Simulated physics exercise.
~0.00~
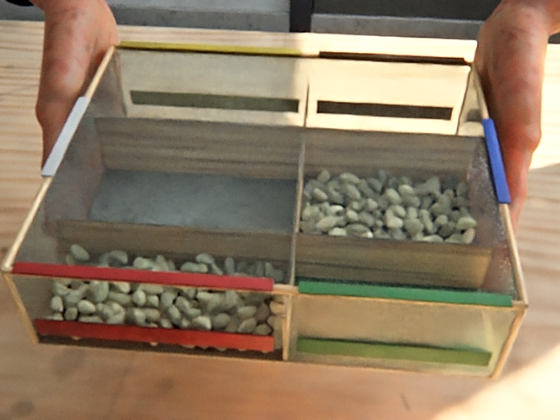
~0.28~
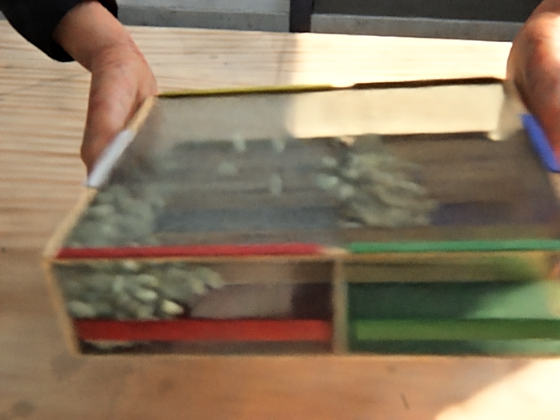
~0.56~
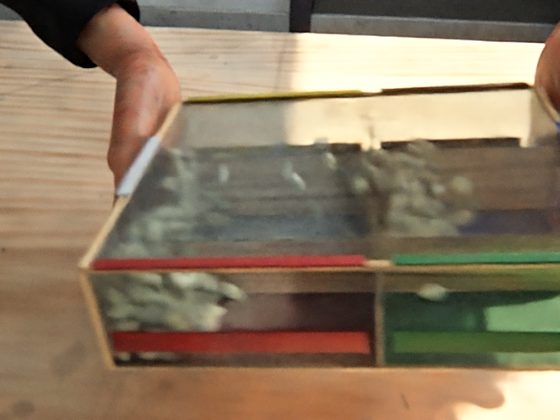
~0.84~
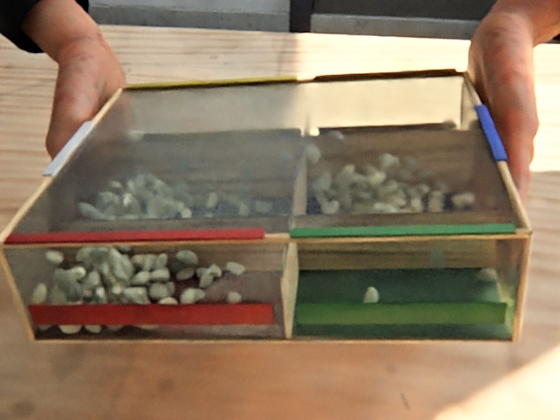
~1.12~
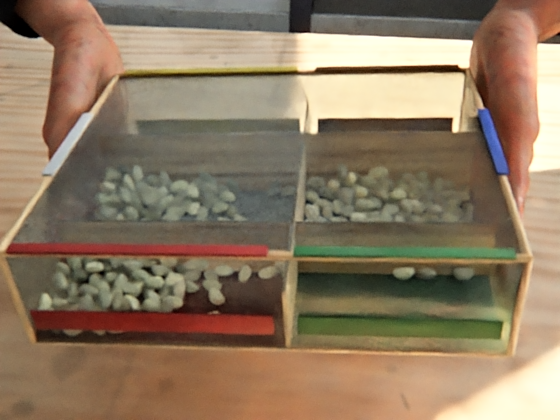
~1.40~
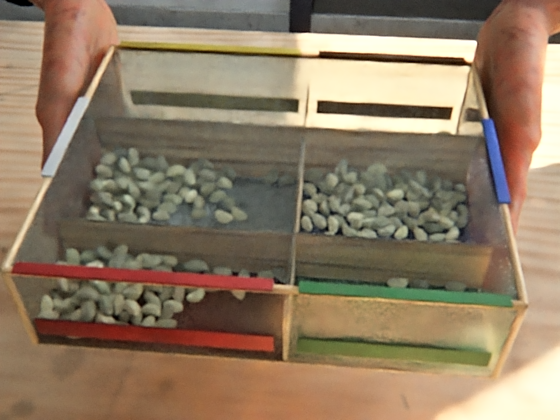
Two hands hold a shallow, clear-lidded box above a pale wooden table, seen from the front and slightly above. Its edges carry coloured strips, with red and green along the front, white on the left, blue on the right, and yellow and black at the back. White beans fill parts of the red and blue sections at first. The hands tip the box and shake it from side to side, blurring the beans as some scatter into the left middle section. The box then steadies, still tilted, and returns to level. Beans finally rest mainly in the front left and both middle sections, with a few near the green strip.
